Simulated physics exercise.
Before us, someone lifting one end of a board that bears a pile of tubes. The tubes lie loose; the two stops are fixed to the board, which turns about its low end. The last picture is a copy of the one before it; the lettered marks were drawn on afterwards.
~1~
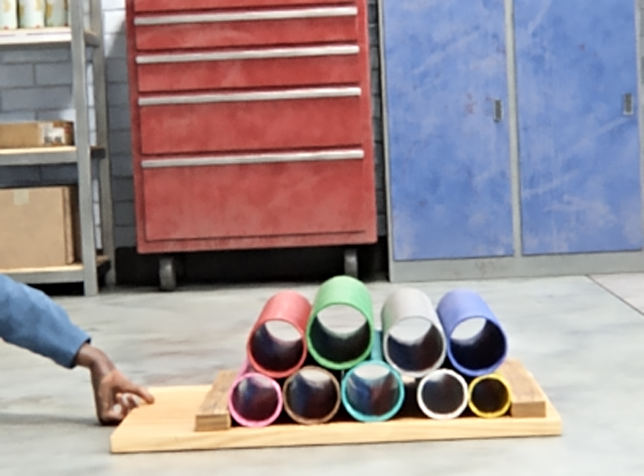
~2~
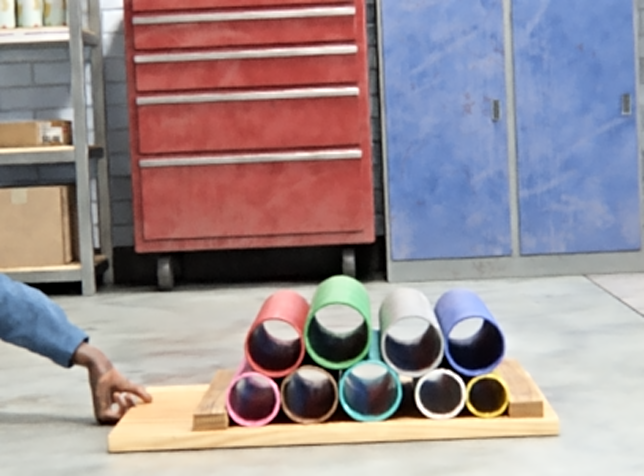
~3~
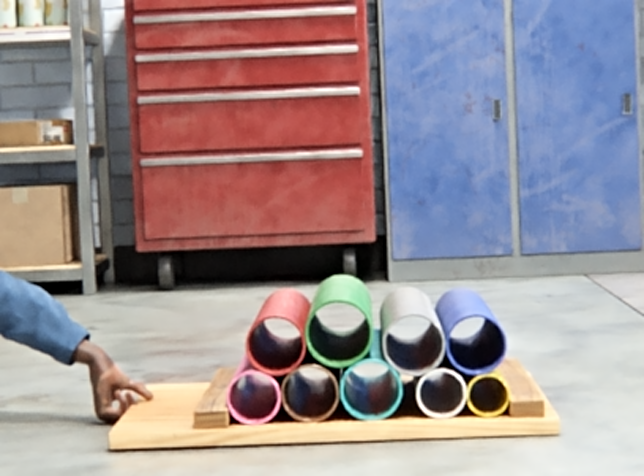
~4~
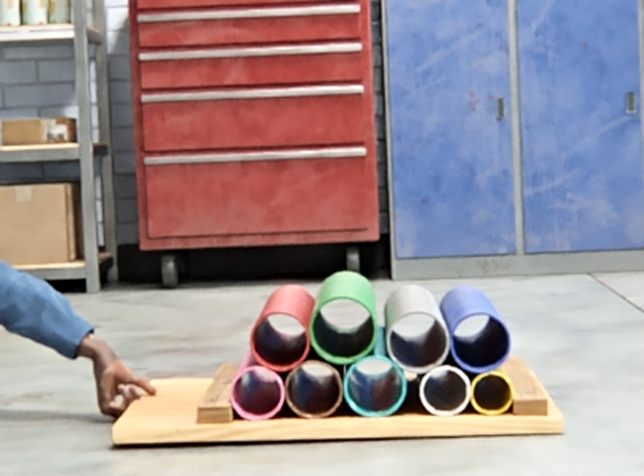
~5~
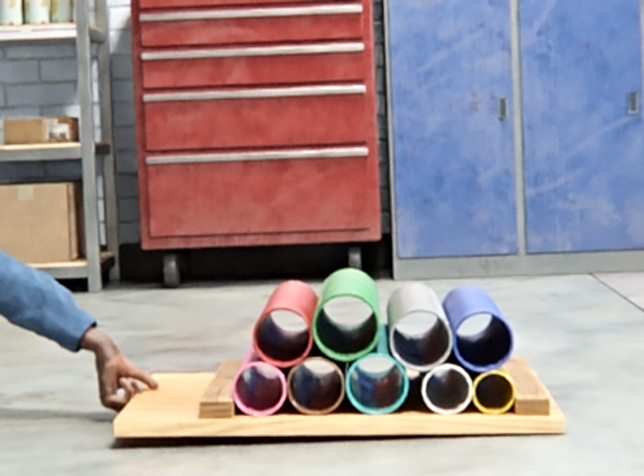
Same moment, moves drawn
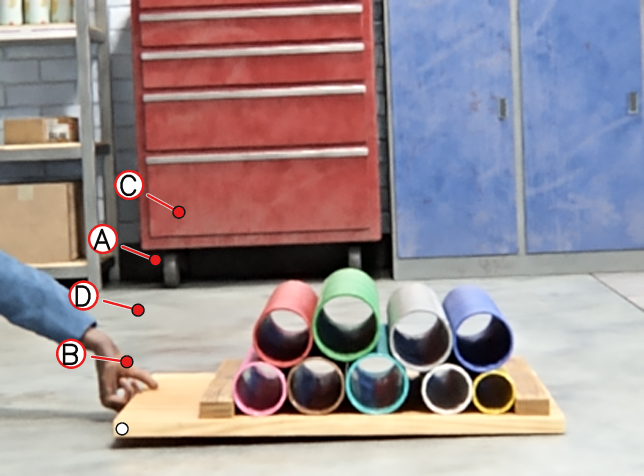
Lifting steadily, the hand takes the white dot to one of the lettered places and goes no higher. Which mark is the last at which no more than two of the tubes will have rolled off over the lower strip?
Up to A.
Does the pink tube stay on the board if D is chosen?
Yes.
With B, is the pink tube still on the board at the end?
Yes, with B.
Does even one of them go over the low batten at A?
Yes, at A.
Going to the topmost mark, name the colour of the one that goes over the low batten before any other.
The blue one.
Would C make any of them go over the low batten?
At C: Yes.
On the copy, A at (155, 260); B at (127, 362); C at (179, 212); D at (138, 310); the white dot at (122, 429).
On A. First, board at 15°.
Then, board at 24°.
Finally, board at 24°, two over the low batten (grey, blue).
By contrast, B one over the low batten (blue); C four over the low batten (grey, red, green, blue); D two over the low batten (grey, blue).
